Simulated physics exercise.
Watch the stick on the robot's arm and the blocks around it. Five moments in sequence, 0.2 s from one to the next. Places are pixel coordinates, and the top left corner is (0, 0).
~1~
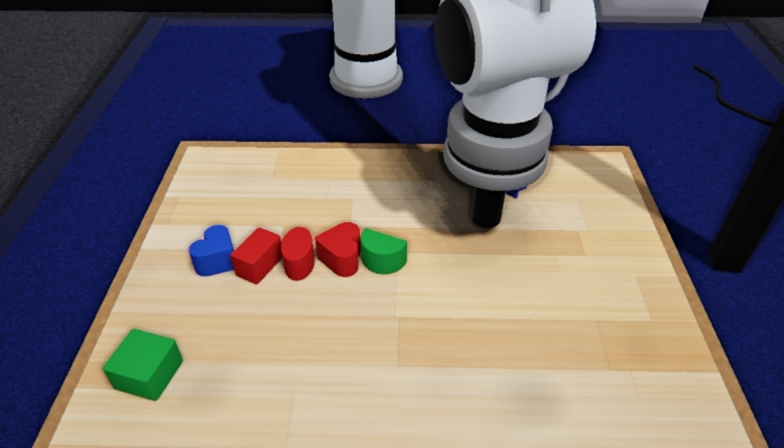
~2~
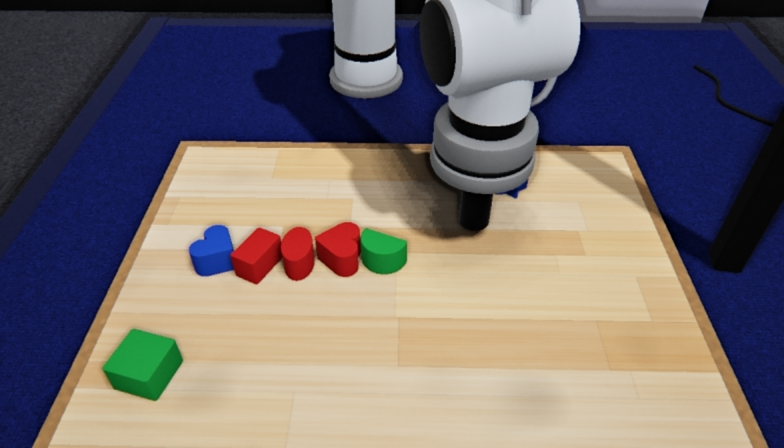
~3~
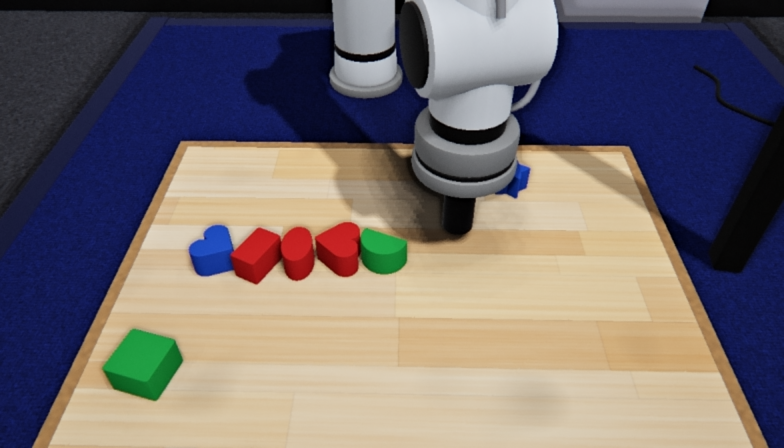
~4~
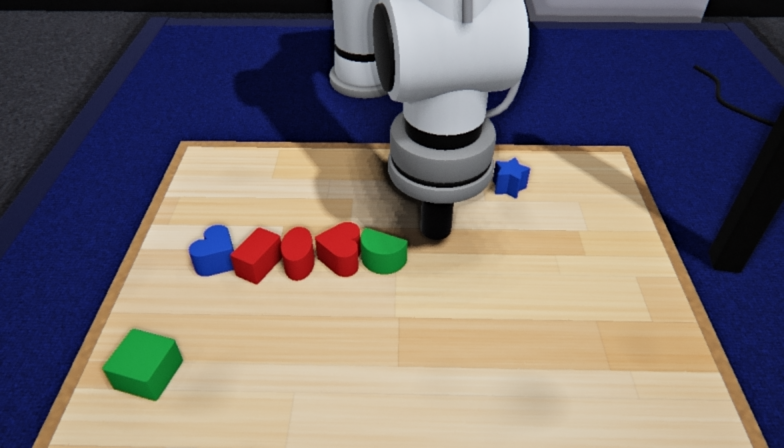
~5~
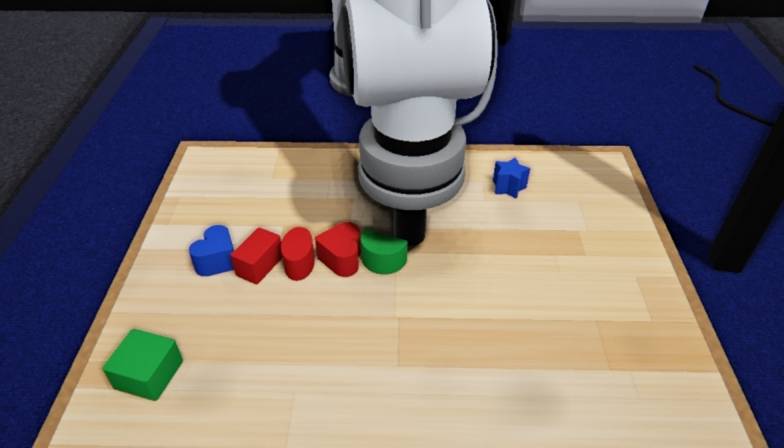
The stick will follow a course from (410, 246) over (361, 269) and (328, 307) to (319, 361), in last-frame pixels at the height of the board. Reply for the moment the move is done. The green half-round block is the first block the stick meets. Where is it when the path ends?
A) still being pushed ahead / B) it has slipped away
Choice A: Still being pushed ahead.
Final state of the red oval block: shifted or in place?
It is carried off its spot.
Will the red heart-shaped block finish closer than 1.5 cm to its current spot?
The answer is no.
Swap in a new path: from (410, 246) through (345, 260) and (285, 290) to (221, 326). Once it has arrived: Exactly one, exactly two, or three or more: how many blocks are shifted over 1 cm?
The push will move three blocks or more.
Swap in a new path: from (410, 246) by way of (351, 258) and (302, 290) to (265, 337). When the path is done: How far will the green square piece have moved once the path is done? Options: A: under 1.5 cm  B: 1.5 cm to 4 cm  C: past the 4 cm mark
A.
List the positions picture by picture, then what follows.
Stick's lower end (486, 219); red rectangular block (256, 245); red oval block (296, 243); red heart-shaped block (341, 238); green half-round block (381, 241), in the first picture.
Stick (474, 221); blocks still, in the second picture.
Stick (457, 225); blocks still, in the third picture.
Stick (436, 230); blocks still, in the fourth picture.
Stick (410, 236); red rectangular block (256, 245); red oval block (296, 243); red heart-shaped block (341, 238); green half-round block (381, 241), in the fifth picture.
The first path, step by step. One third of the way, stick (359, 259); red rectangular block (251, 244); red oval block (286, 240); red heart-shaped block (320, 243), turned 45° clockwise; green half-round block (345, 269), turned 15° clockwise.
Two thirds of the way, stick (327, 298); red rectangular block (246, 243), turned 30° anticlockwise; red oval block (277, 237); red heart-shaped block (308, 246), turned 60° clockwise; green half-round block (321, 312), turned 30° anticlockwise.
At the end, stick (317, 351); red rectangular block (246, 243), turned 30° anticlockwise; red oval block (277, 237); red heart-shaped block (308, 246), turned 60° clockwise; green half-round block (304, 369).
